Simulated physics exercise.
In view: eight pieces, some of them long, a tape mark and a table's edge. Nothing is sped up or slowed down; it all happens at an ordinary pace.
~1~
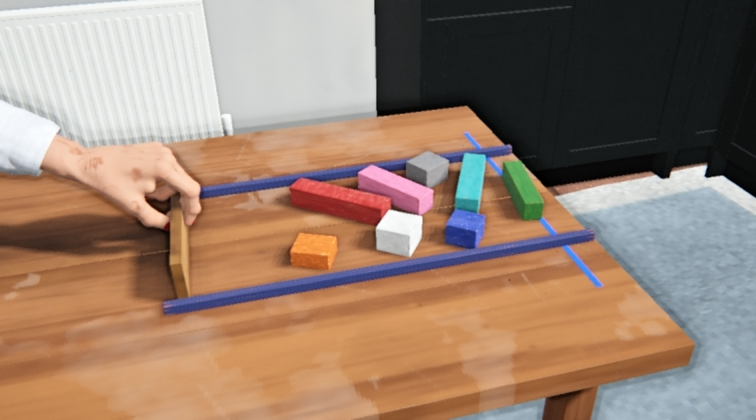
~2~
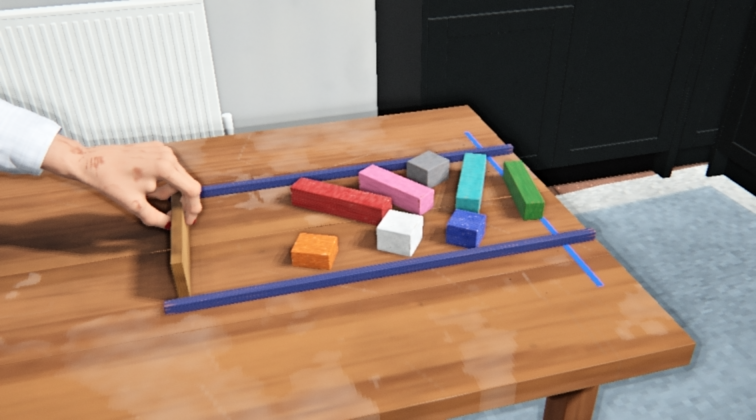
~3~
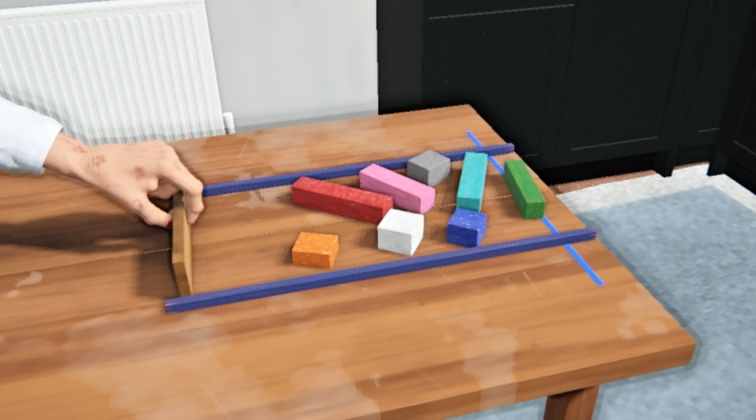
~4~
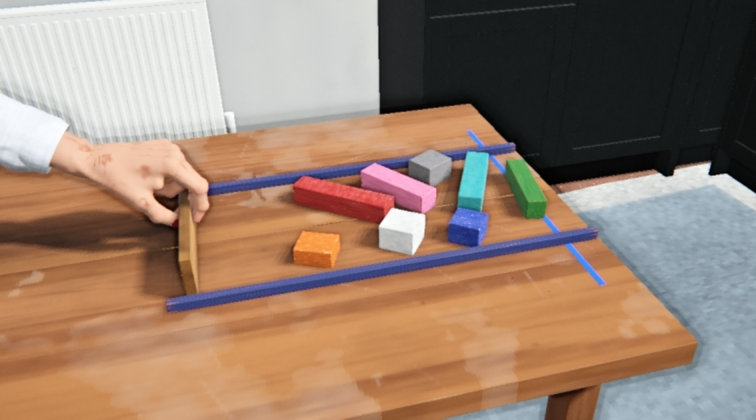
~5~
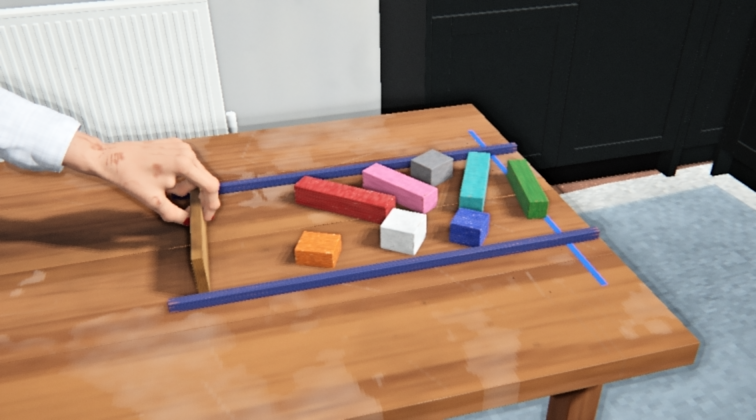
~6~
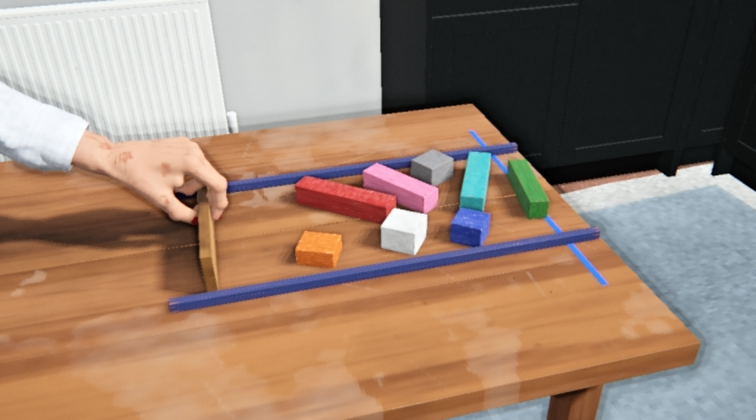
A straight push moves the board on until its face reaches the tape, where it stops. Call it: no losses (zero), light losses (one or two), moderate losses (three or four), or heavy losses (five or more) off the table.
Heavy losses.
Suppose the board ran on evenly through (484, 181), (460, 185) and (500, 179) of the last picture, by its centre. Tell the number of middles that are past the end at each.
In order: 3, 0, 4.
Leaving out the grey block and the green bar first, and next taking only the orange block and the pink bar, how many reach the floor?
The answer is 4 and then 4.
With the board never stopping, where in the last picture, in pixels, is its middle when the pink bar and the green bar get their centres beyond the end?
The pink bar puts it at (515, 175), the green bar at (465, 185).
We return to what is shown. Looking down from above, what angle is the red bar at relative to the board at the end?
Misalignment: Close to 25°.
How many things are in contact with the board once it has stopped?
The number is 2.
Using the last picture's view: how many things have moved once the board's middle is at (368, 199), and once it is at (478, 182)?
First 5, after that 8.
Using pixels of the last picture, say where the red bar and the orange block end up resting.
Around (548, 176) and around (562, 206).
Soon after, none off yet; green bar at rest near (527, 187); turquoise bar at rest near (476, 182); grey block at rest near (432, 169).
Then, none off yet; green bar at rest near (530, 187); turquoise bar moved a little near (504, 178); grey block moved about its own width near (469, 160).
At rest, the number that fall off is five or more; fallen, white block, pink bar, blue block, grey block, turquoise bar and green bar.
